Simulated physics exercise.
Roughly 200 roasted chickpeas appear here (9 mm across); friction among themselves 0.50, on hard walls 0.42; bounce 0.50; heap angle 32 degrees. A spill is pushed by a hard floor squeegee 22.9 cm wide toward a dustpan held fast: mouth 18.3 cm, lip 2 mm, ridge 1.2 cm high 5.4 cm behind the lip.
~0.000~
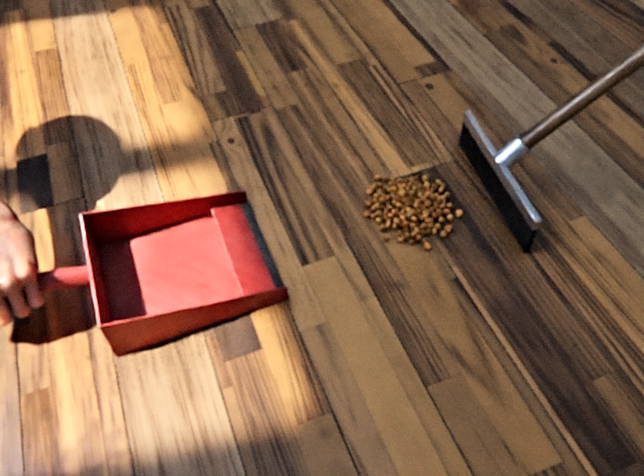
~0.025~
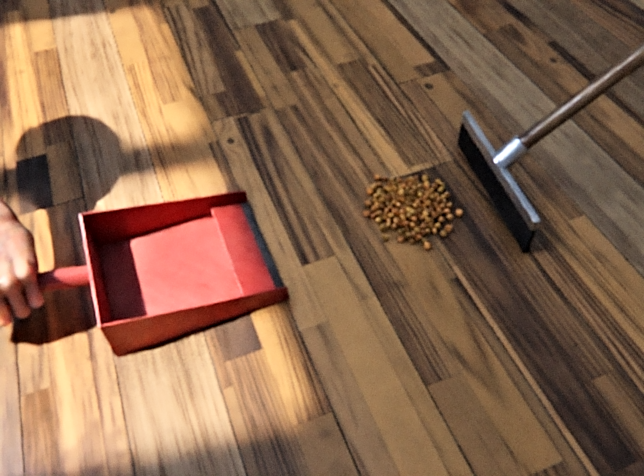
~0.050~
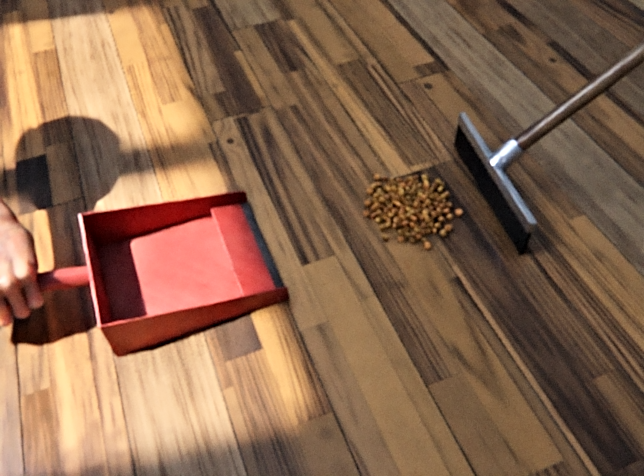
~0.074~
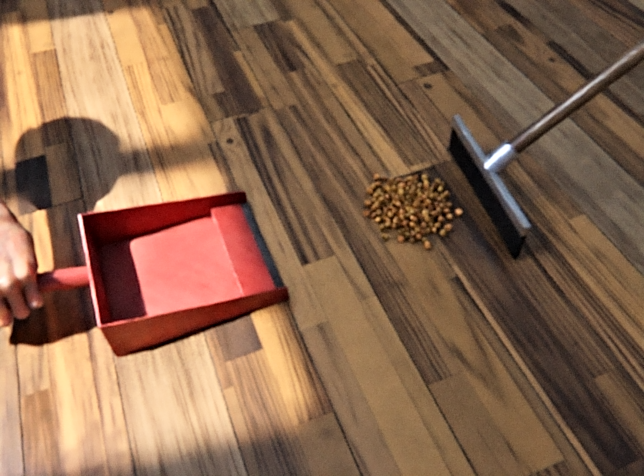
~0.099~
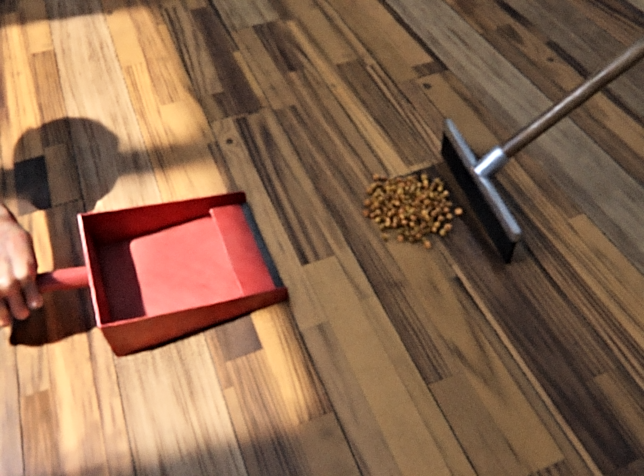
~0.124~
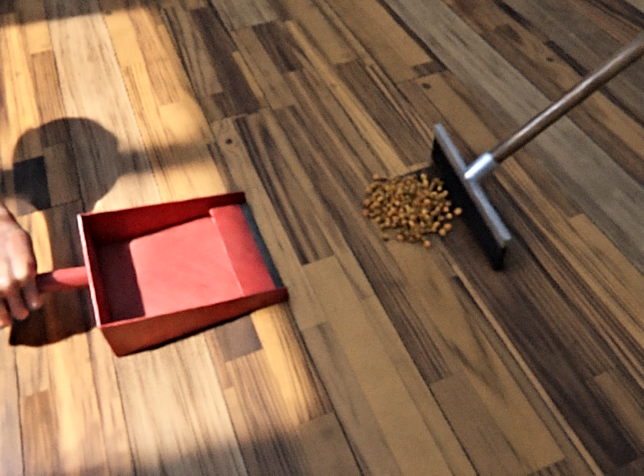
At the start, a hand at the left holds a red dustpan on a wooden floor, with a small heap of golden-brown pieces between it and a squeegee at the right. The squeegee slides a short way leftward and slightly towards the viewer, closing in on the heap, while the pan and pieces stay still.
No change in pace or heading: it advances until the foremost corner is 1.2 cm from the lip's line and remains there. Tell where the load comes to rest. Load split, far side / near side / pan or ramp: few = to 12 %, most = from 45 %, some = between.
Split - far side: Few, near side: Some, pan: Some.
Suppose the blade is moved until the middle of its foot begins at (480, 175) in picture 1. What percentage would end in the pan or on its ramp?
I'd put it at around 25 per cent.
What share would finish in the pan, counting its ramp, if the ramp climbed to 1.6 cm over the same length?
Close to 15 per cent then.
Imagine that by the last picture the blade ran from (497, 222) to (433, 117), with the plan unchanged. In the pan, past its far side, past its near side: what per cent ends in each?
Pan 35 % / far 35 % / near 5 %.
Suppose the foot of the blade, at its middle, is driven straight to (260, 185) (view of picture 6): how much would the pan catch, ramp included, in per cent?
Some 30 per cent.
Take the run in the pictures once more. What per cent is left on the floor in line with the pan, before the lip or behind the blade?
Share there: Around 55 percent.
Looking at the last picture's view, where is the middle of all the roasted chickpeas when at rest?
Estimated resting centre: Around (276, 258).
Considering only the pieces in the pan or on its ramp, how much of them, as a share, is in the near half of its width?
Roughly 90 in a hundred.
After 0.30 s, middle of the blade 15 cm from the lip; 0 % over the lip, far side 0 %, near side 5 %.
After 0.43 s, middle of the blade 6 cm from the lip; 0 % over the lip, far side 5 %, near side 20 %.
Then, at 0.68 s, middle of the blade 3 cm from the lip; 20 % over the lip, far side 5 %, near side 20 %.
By 1.3 s all is still; far side 5 %, near side 20 %, pan 20 %, in front of the lip or behind the blade 55 %.
